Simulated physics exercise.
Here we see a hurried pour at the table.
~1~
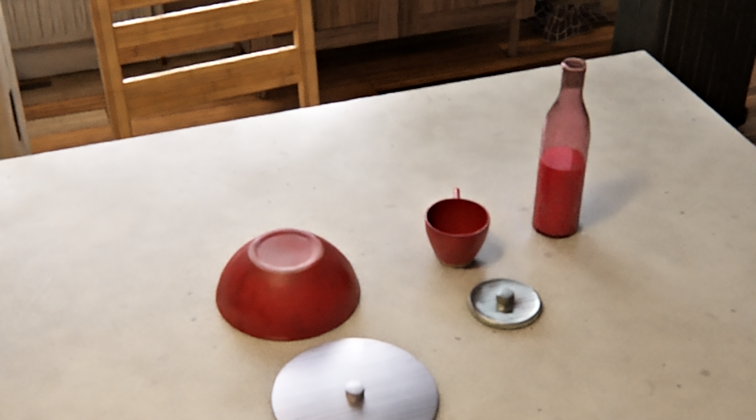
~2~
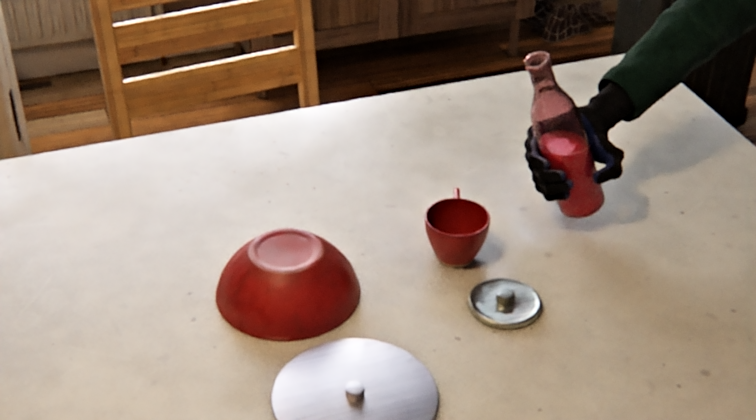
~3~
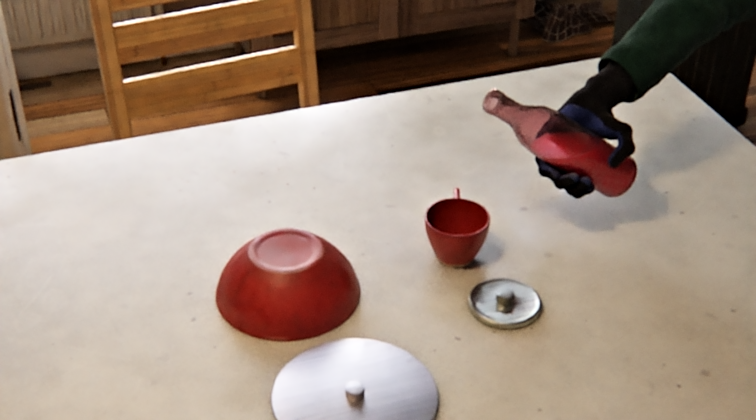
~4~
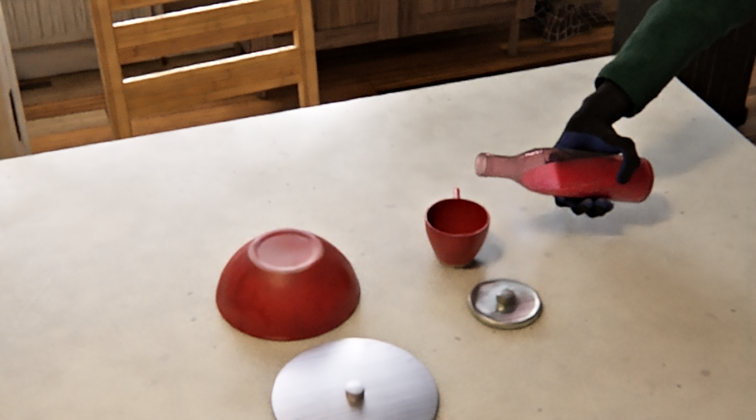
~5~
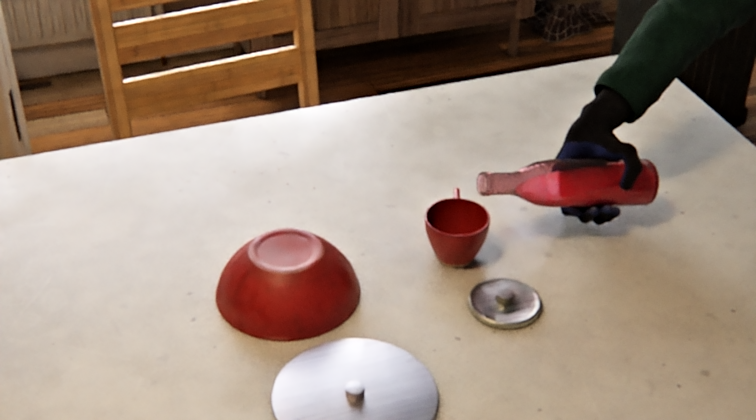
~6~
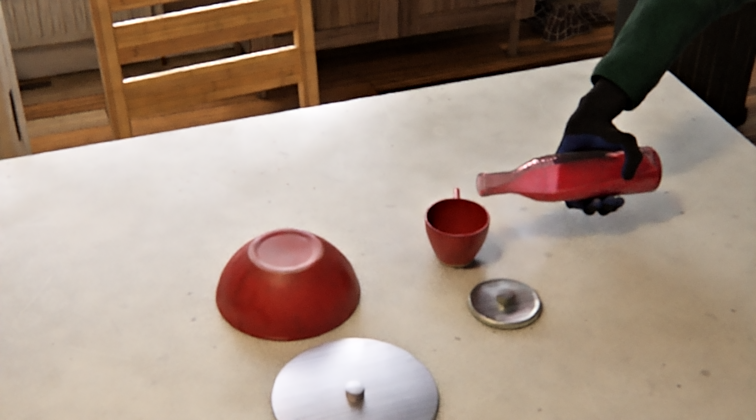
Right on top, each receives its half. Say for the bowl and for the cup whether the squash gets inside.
As I see it, the bowl will fail to trap any of it, the cup will trap it.
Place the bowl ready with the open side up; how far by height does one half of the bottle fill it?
It would come up to something like 25 per cent.
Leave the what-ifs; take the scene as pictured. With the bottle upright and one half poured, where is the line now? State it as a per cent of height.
I'd say around 20 percent of its height.
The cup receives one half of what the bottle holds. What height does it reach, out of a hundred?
I'd guess some 75 per cent.
A moment on, the squash goes into the cup.
Further on, it runs off the upturned base of the bowl.
When it is over, the cup has its share inside; the bowl is empty, in a puddle.
